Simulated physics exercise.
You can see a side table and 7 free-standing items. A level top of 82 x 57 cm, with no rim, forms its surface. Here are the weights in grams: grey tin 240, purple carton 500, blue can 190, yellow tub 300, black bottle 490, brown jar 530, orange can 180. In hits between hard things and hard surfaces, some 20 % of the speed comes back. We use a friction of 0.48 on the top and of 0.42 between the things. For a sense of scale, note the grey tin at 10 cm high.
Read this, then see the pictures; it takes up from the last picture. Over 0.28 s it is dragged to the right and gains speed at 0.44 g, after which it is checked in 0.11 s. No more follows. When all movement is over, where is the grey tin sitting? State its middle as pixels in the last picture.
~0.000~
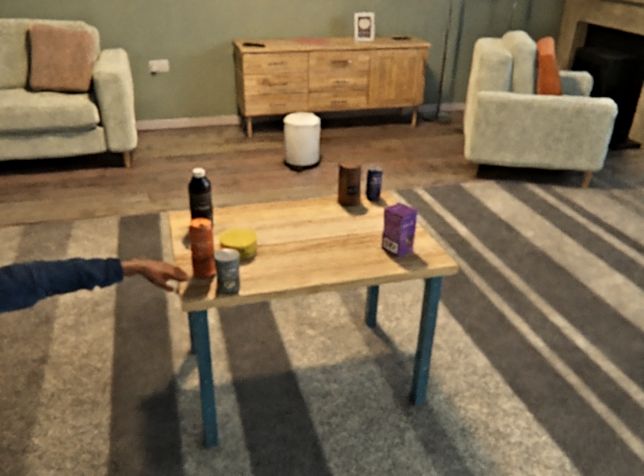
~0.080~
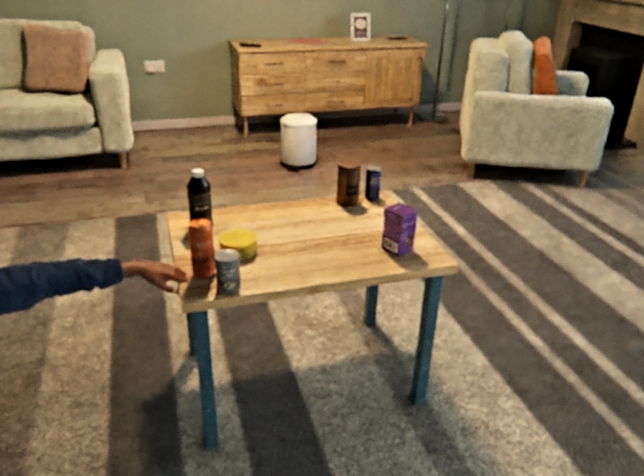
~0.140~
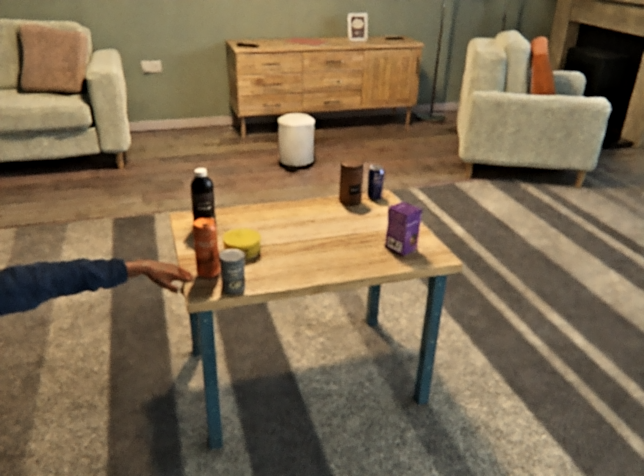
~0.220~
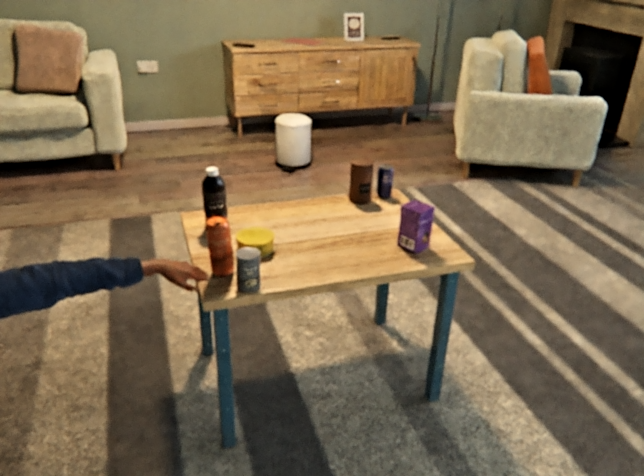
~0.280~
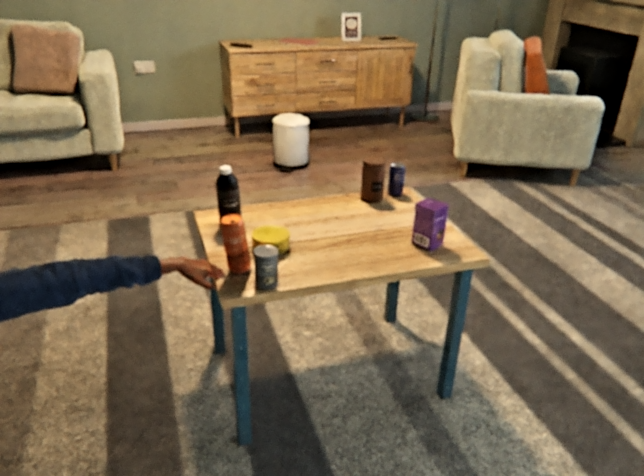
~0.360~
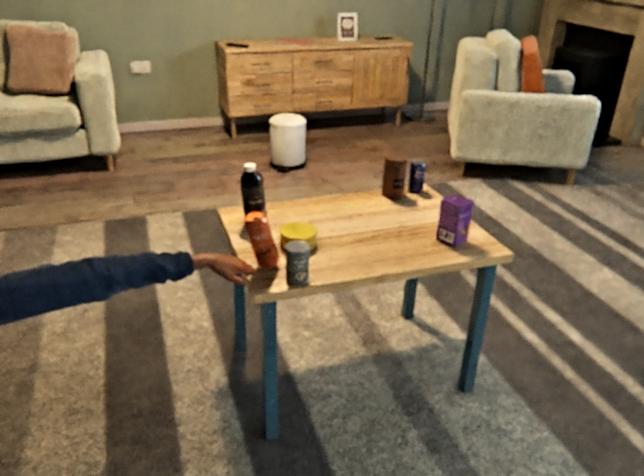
I would say it sits at (341, 257).
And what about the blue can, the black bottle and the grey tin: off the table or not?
When everything stops, the blue can is out of bounds, the black bottle is still in bounds, and the grey tin is still in bounds.
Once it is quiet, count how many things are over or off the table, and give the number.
That comes to 3.
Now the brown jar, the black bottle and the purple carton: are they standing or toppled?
Outcome noted - the brown jar survives without falling, the black bottle ends up fallen, the purple carton survives without falling.
After 0.56 s, table 24 cm from its start; blue can now off the table; grey tin moved 9 cm near (341, 257); black bottle 64° off upright.
After 0.66 s, table 24 cm from its start; grey tin moved 9 cm near (341, 257); black bottle on its side; orange can on its side.
In the end (1.1 s), off the table, blue can; toppled on the table, black bottle and orange can; not toppled but over 5 cm from the start, grey tin, purple carton, yellow tub and brown jar. At the end, from the last picture's camera, grey tin near (341, 257).
